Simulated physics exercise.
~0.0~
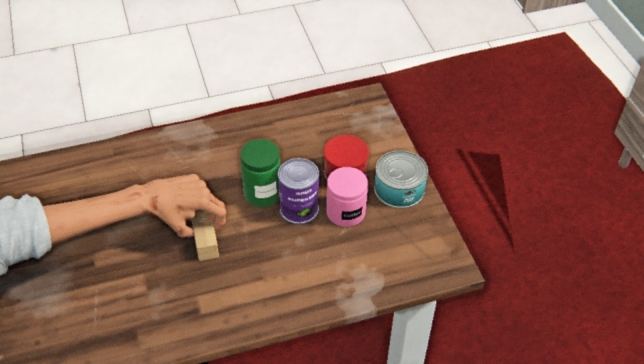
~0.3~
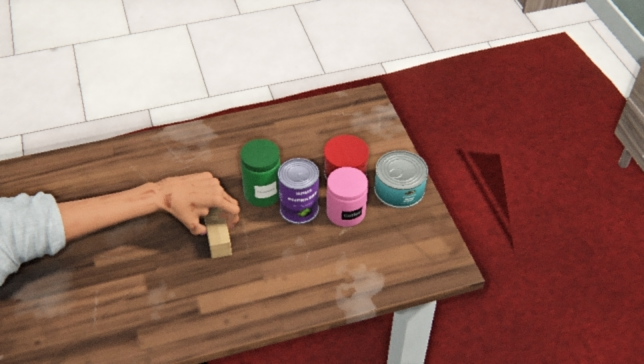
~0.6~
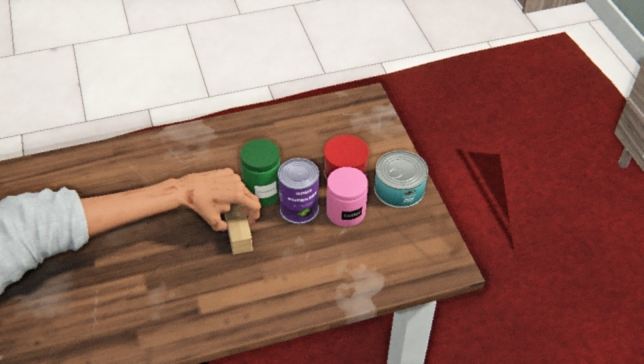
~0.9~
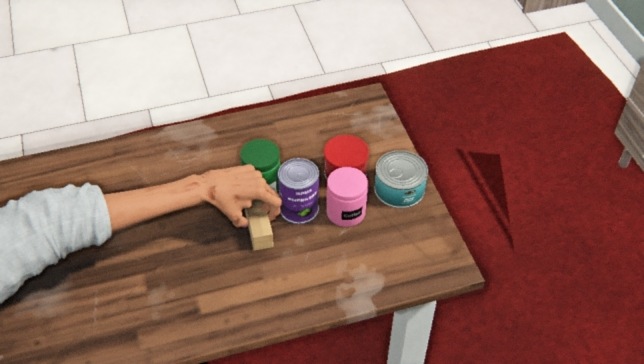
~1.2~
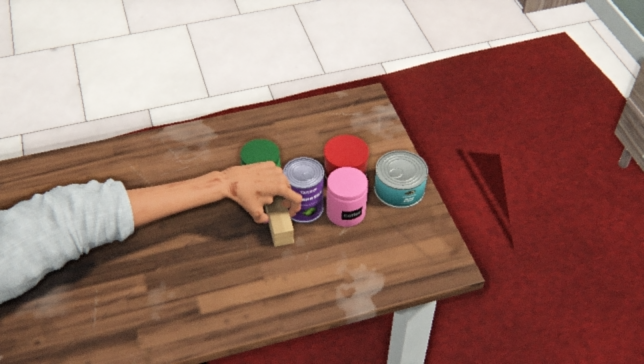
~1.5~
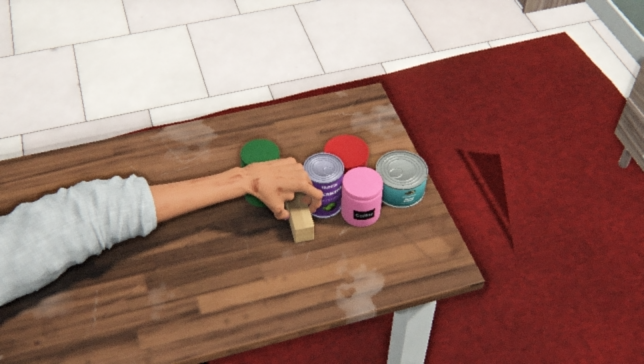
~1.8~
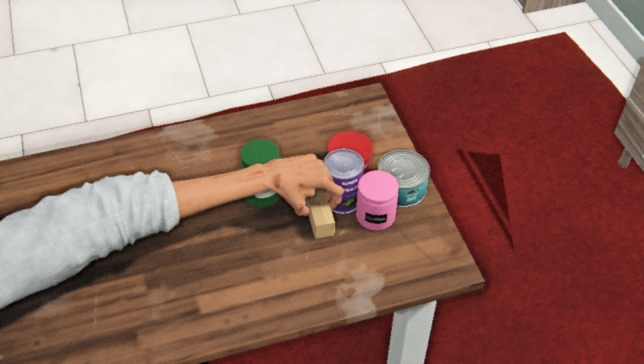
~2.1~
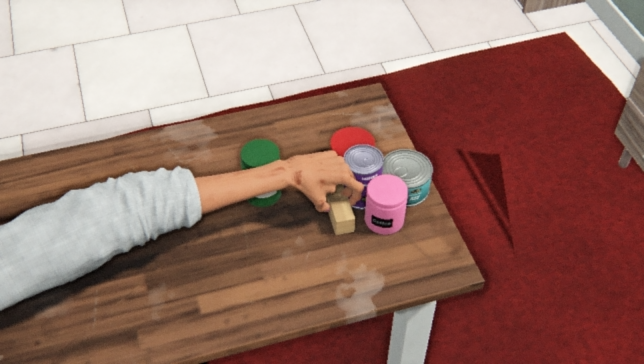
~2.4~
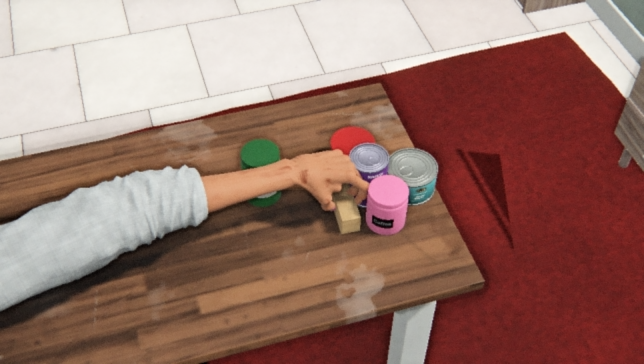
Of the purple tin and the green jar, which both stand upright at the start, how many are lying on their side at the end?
Neither of them is lying on its side at the end. The purple tin is pushed to the right but stays upright, and the green jar remains standing in its place.
